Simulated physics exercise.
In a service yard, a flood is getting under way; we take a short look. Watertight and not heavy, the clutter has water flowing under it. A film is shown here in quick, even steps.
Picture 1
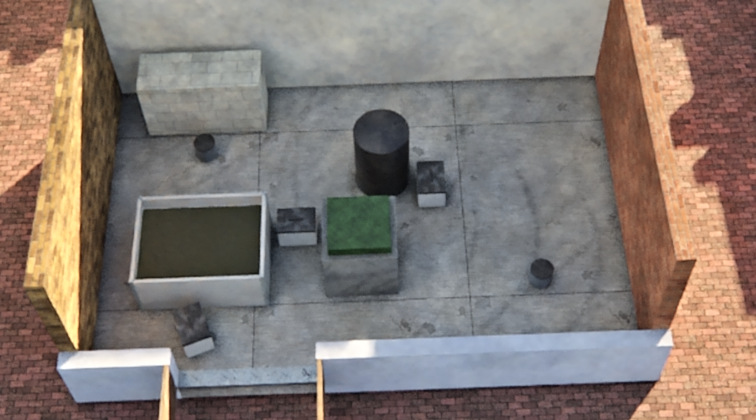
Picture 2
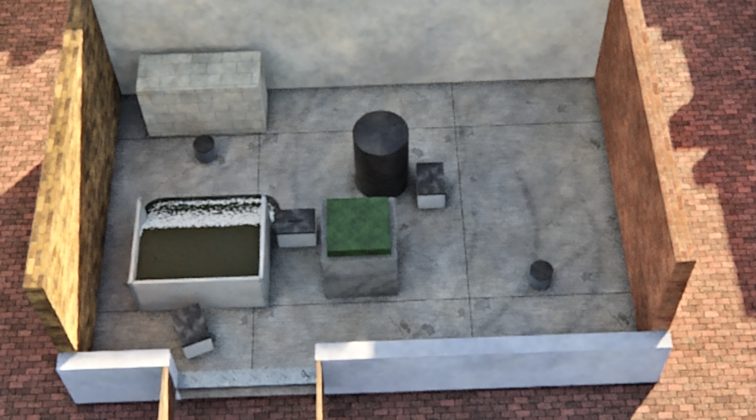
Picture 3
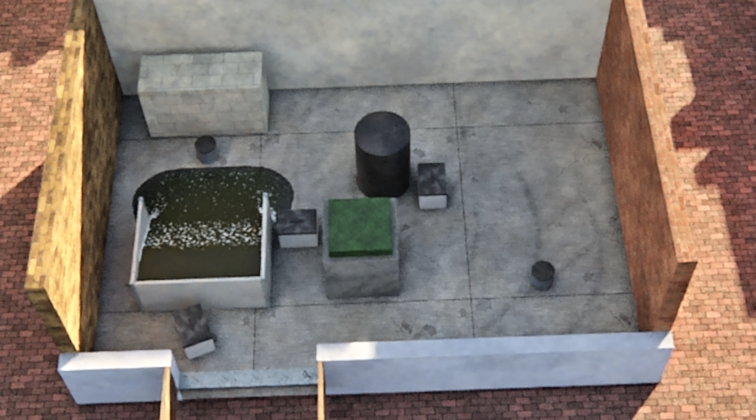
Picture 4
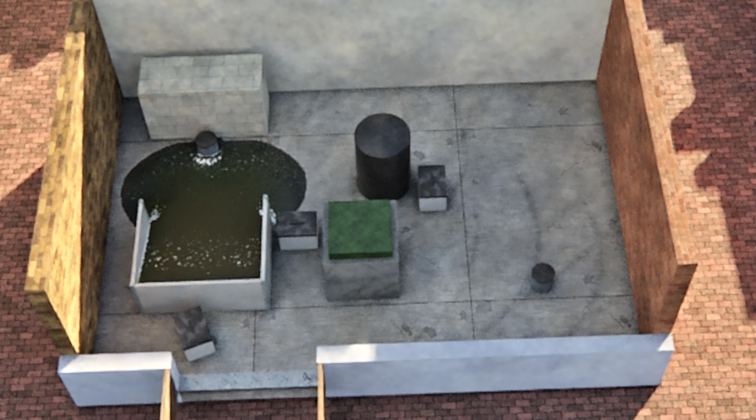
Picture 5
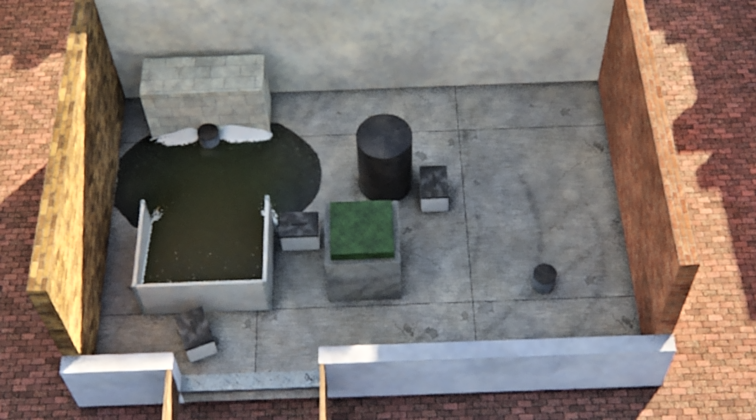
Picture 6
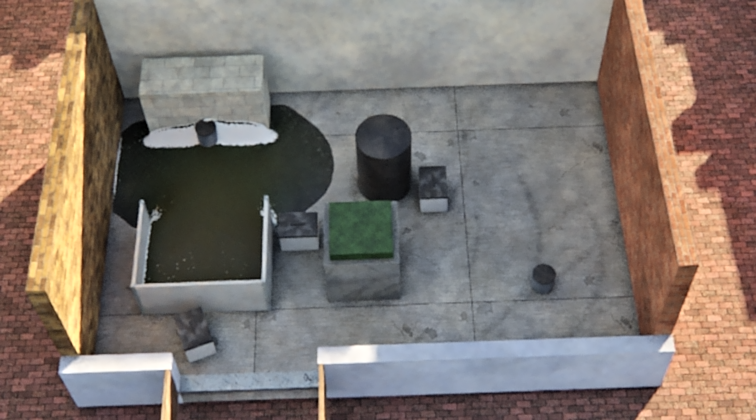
In a walled service yard, dark water pouring from an open-backed tank, spreading around a small pail and reaching a concrete block.
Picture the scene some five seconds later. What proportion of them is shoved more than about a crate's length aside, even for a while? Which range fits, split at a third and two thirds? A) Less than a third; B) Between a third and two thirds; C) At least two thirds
A, less than a third.
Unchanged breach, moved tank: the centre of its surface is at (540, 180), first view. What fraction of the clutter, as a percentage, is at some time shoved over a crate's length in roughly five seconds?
I make it 20 per cent.
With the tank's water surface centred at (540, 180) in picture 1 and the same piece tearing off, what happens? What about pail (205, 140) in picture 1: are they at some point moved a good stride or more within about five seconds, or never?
Covered that distance.
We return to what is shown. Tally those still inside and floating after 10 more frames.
My tally gives 1.
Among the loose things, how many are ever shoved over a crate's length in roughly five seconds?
You get 1.
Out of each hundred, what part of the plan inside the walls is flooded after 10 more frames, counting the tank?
It comes to some 35 in a hundred.
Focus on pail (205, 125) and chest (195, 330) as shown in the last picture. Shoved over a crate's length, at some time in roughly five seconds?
At least that much, shy of that.
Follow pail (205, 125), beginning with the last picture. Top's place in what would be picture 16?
Look for it near pixel (158, 137).
A moment on, 0 of 5 are well off their spots; 1 afloat.
Next, 1 of 5 are well off their spots; 1 afloat.
Later, 1 of 5 are well off their spots; 1 afloat.
In the end, 1 of 5 are well off their spots, and 1 have been at some point; 1 afloat.
